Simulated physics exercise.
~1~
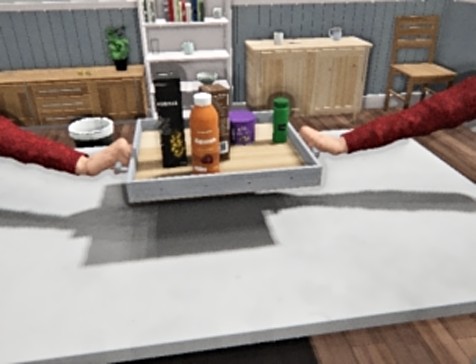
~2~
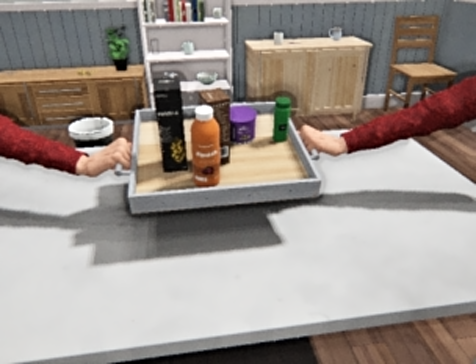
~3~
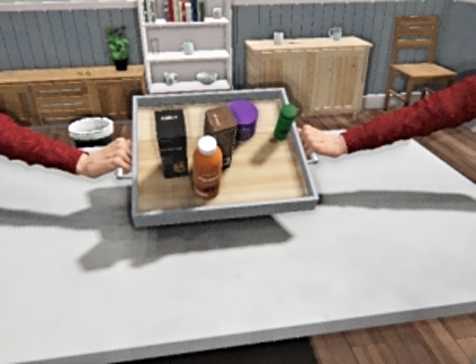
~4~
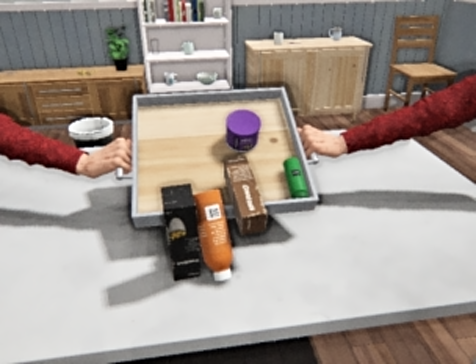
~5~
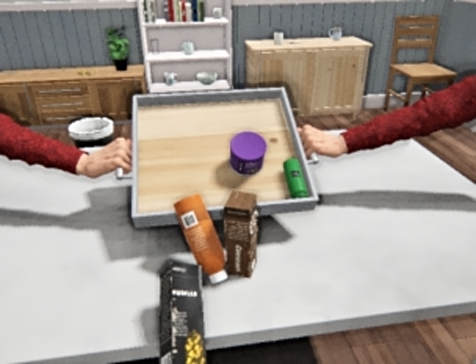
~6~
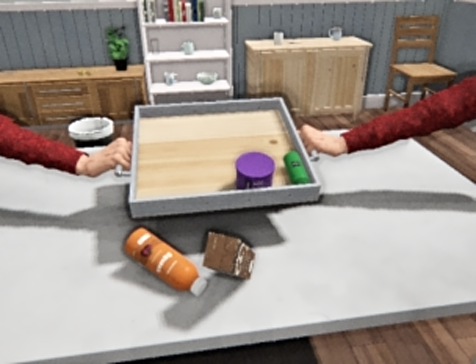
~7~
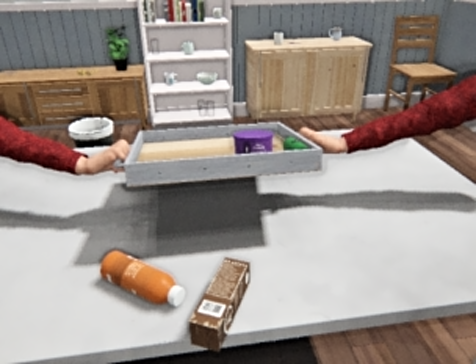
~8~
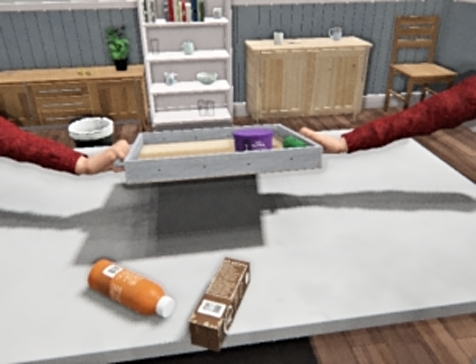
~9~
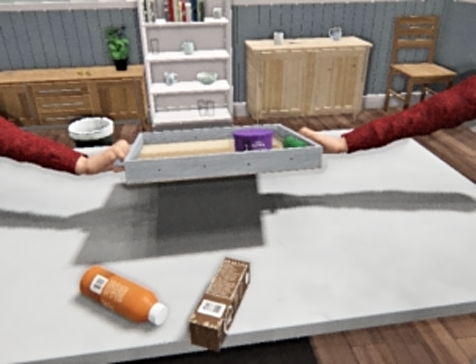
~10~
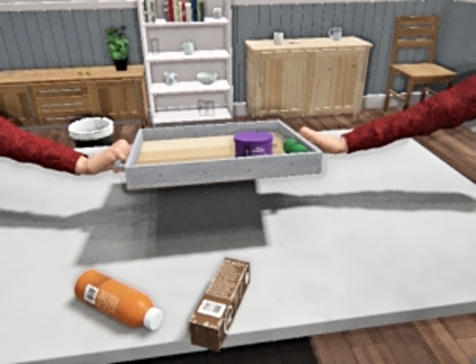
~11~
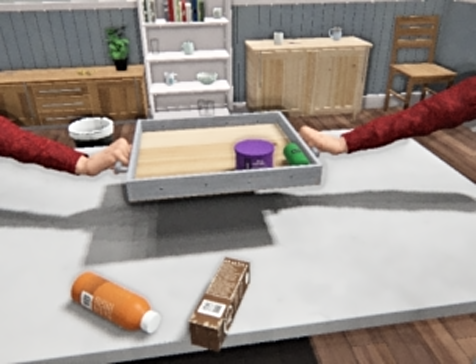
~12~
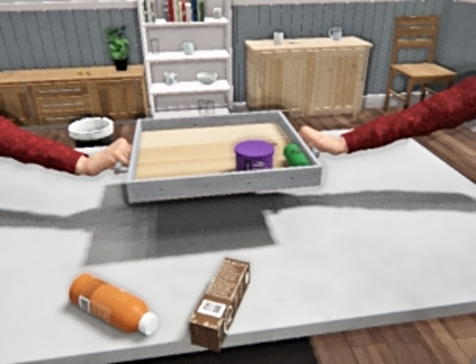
A shallow grey tray, held at both sides by two red-sleeved arms above a white table, carries an orange bottle, a black carton, a brown carton, a purple tub and a green shaker in a room with wooden cabinets and shelves behind. The hands tip its near edge down, and the items lean and topple. The black carton, orange bottle and brown carton tumble over the near rim, the black one dropping from view. The tray swings back, then tilts slightly toward the viewer again. The bottle and brown carton end lying on the table, while the upright tub and fallen shaker stay aboard at right.
